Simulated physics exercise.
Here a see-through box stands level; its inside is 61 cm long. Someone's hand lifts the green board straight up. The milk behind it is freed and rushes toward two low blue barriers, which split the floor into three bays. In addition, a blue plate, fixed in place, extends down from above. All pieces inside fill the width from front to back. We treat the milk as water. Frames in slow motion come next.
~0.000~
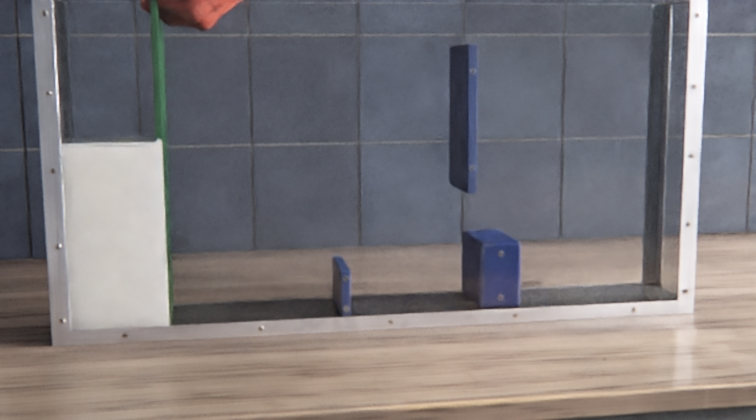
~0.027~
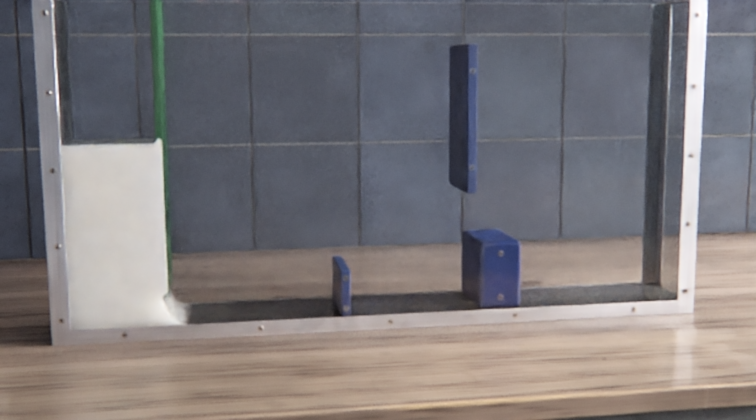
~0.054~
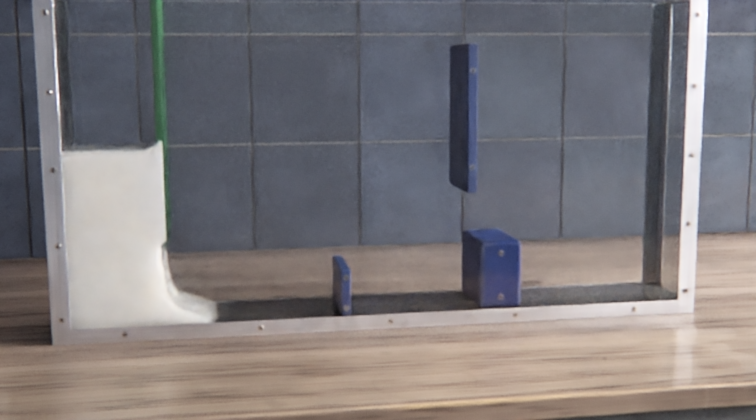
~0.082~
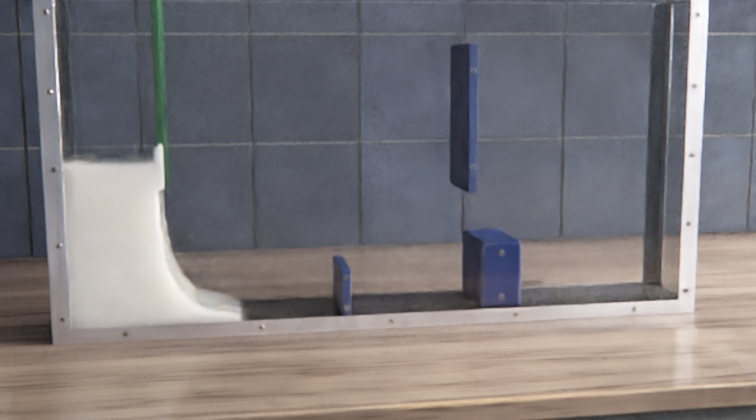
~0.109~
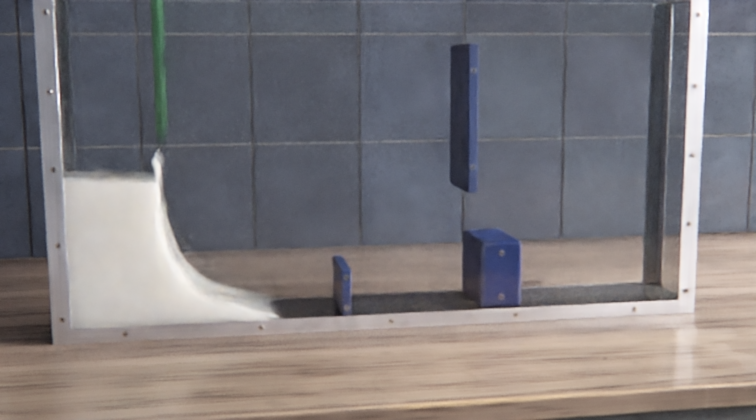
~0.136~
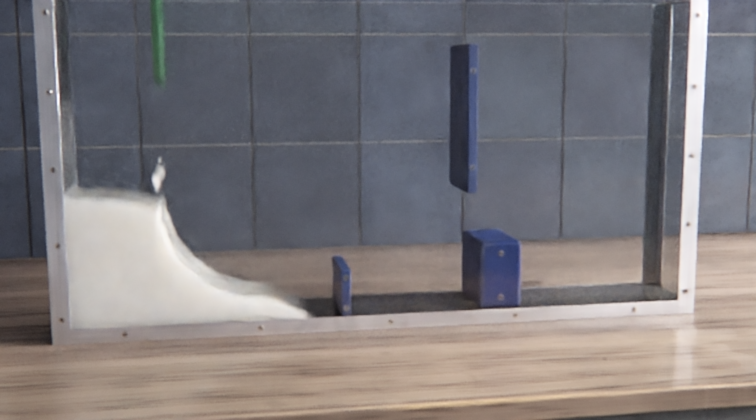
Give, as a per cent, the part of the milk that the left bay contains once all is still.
It contains roughly 60 per cent.
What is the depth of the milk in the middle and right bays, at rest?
Around 4.0 cm in the first and around 0.0 cm in the second.
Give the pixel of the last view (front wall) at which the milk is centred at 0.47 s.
Roughly at pixel (316, 263).
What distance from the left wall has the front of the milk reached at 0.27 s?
Roughly 30 centimetres out.
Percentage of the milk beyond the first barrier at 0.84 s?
Roughly 38 %.
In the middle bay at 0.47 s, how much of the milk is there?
Share: Around 38 %.
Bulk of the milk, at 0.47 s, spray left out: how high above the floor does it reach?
About 27.0 cm.
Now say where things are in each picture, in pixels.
In the first frame, level at the left end (69, 147); front at (162, 323); board bottom (167, 323); the first barrier (thin) has its top at (346, 273); the second barrier (broad) has its top at (501, 244).
In the second frame, level at the left end (69, 148); front at (182, 321); board bottom (165, 292).
In the third frame, level at the left end (70, 154); front at (209, 319); board bottom (163, 240).
In the fourth frame, level at the left end (71, 166); front at (240, 318); board bottom (162, 188).
In the fifth frame, level at the left end (72, 182); front at (272, 316); board bottom (160, 135).
In the sixth frame, level at the left end (73, 201); front at (304, 315); board bottom (157, 81).
By 0.27 s 86 per cent is still short of the first barrier, 0 is over the second.
By 0.47 s 60 per cent is still short of the first barrier, 1 is over the second.
By 0.84 s 62 per cent is still short of the first barrier, 4 is over the second.
At rest it is 60 per cent left, 36 middle, 4 right.
